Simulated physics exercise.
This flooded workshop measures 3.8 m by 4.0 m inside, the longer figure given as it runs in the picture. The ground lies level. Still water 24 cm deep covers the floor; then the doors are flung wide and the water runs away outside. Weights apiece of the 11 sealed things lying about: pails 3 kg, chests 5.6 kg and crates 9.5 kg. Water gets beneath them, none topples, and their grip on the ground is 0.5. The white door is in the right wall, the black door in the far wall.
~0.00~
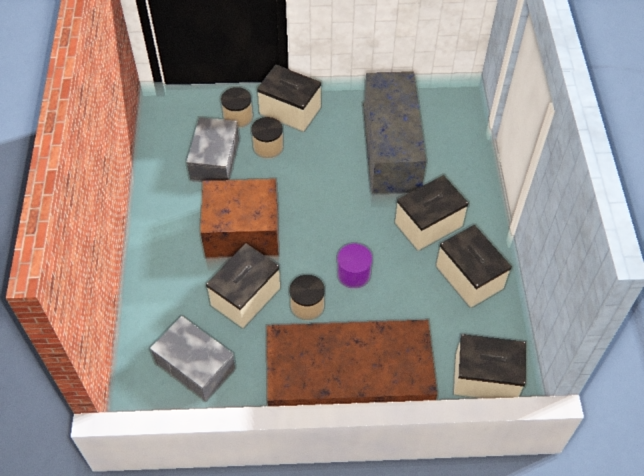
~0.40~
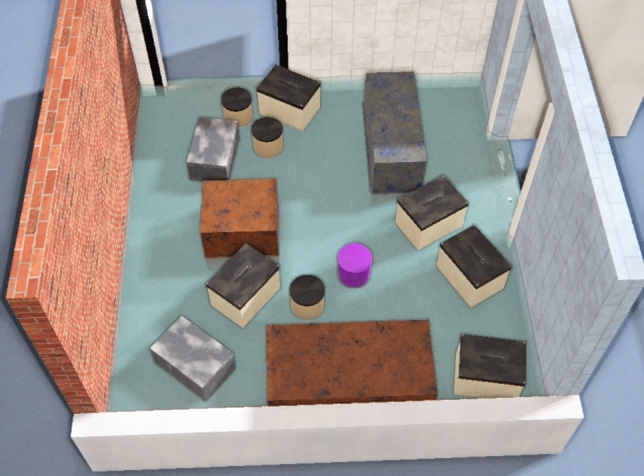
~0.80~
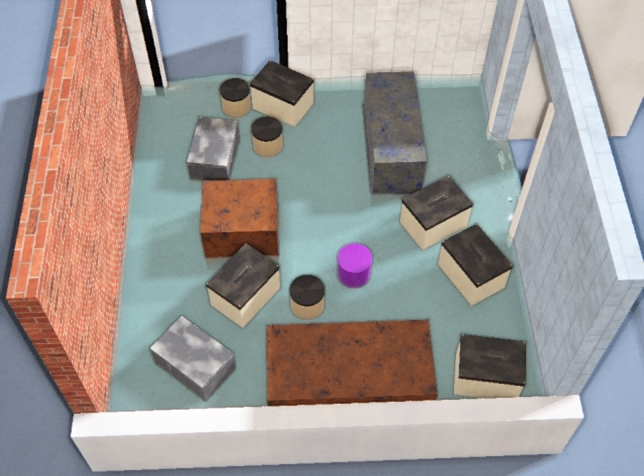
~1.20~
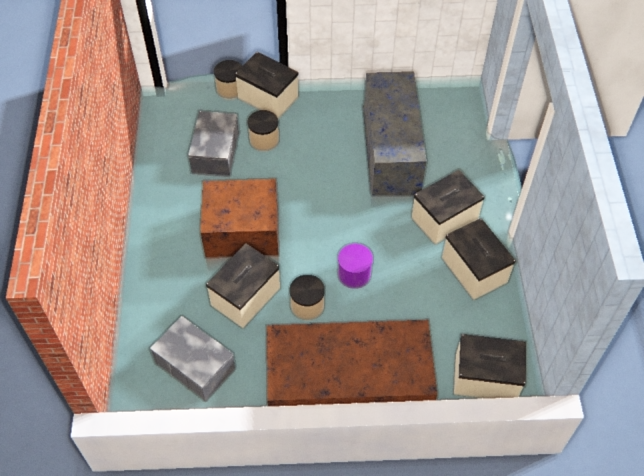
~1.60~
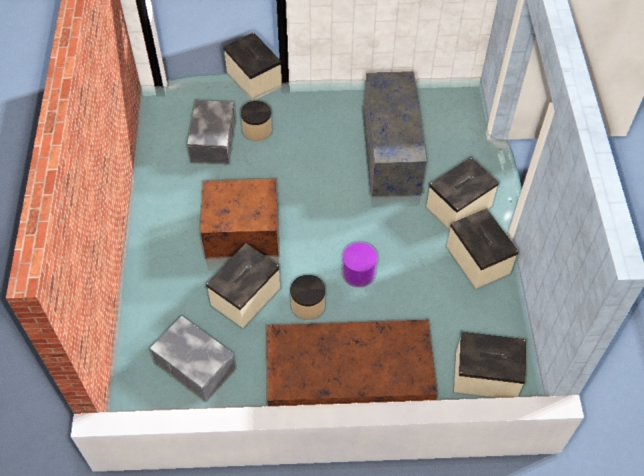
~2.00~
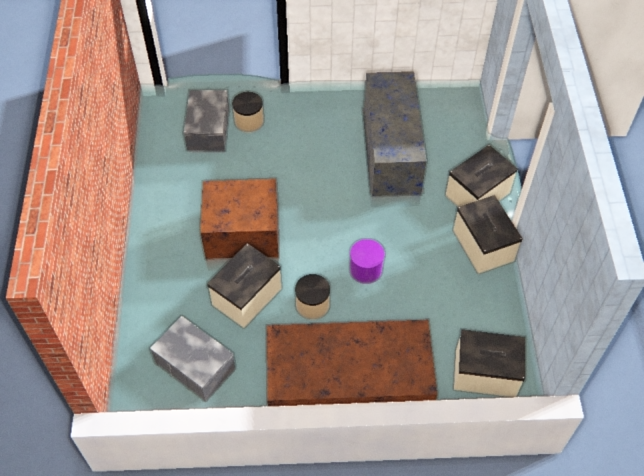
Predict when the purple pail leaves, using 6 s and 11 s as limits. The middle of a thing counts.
It leaves between the two times.
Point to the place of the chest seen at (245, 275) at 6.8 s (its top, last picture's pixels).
Near (344, 258).
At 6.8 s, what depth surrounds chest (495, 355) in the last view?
Roughly 12 cm.
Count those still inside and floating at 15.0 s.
4 of them.
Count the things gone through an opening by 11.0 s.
I count 7.
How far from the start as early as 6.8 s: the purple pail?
Roughly 120 cm by then.
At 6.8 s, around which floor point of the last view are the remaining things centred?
At about (373, 280).
After 3.0 s the purple pail is near (380, 237), 0.4 m from its start, afloat; 3 of 11 are out; 8 afloat.
After 6.8 s the purple pail is near (445, 192), 1.3 m from its start, afloat; 6 of 11 are out; 5 afloat.
After 11.0 s the purple pail has gone out (at 9.2 s); 7 of 11 are out; 4 afloat.
After 15.0 s the purple pail has gone out (at 9.2 s); 7 of 11 are out; 4 afloat.
